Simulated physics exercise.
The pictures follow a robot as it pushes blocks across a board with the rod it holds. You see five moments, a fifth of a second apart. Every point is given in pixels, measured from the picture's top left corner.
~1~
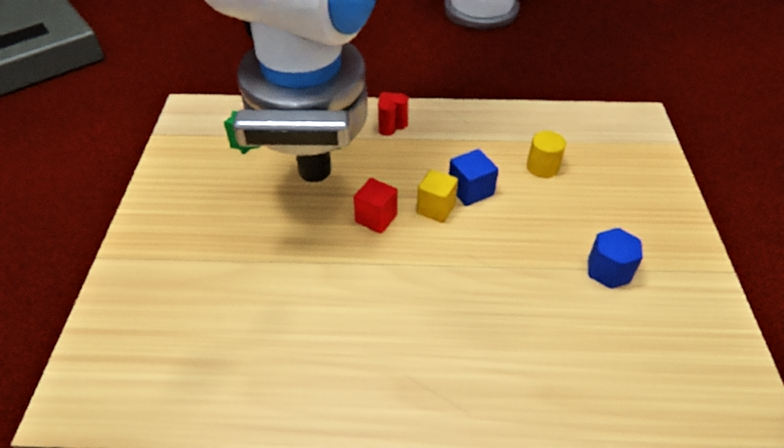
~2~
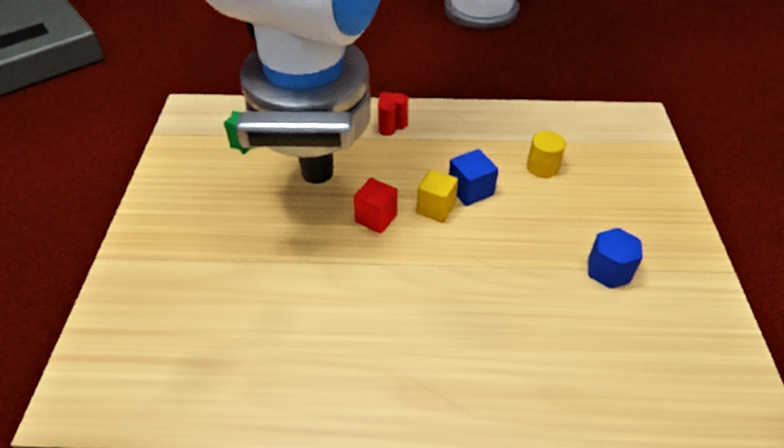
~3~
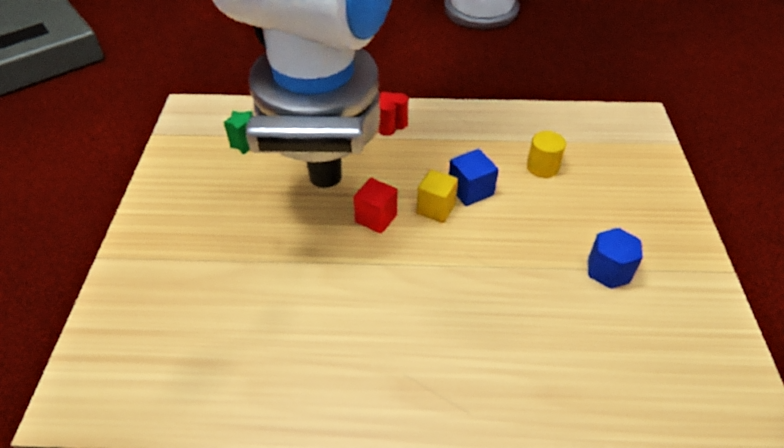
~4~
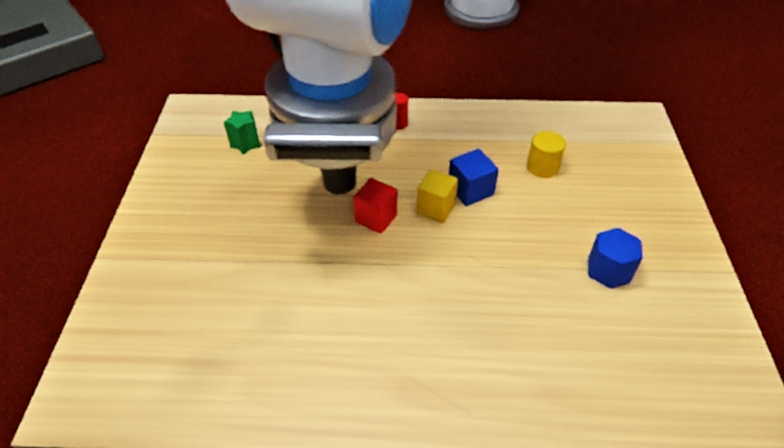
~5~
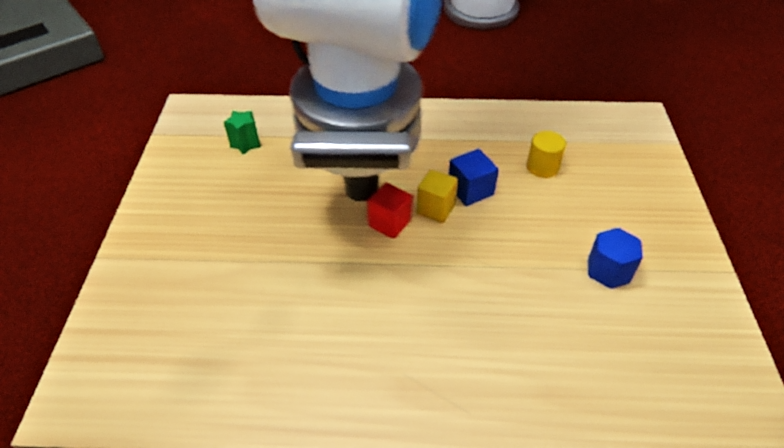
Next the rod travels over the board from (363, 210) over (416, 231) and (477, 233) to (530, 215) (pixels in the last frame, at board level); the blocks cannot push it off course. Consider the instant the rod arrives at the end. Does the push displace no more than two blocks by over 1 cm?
Going by the path, yes.
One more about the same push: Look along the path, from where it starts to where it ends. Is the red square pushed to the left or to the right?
Sideways, to the right.
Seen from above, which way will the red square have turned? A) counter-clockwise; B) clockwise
The answer is B.
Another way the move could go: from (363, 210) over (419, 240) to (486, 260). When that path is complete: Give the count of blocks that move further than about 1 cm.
Expect one.
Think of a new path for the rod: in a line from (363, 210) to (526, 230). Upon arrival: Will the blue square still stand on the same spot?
It seems not.
On the path given first. One third of the way, rod (419, 212); red square (449, 220).
Two thirds of the way, rod (482, 213); red square (491, 233), turned 40° clockwise.
At the end, rod (535, 195); red square (491, 233), turned 40° clockwise; yellow square still.
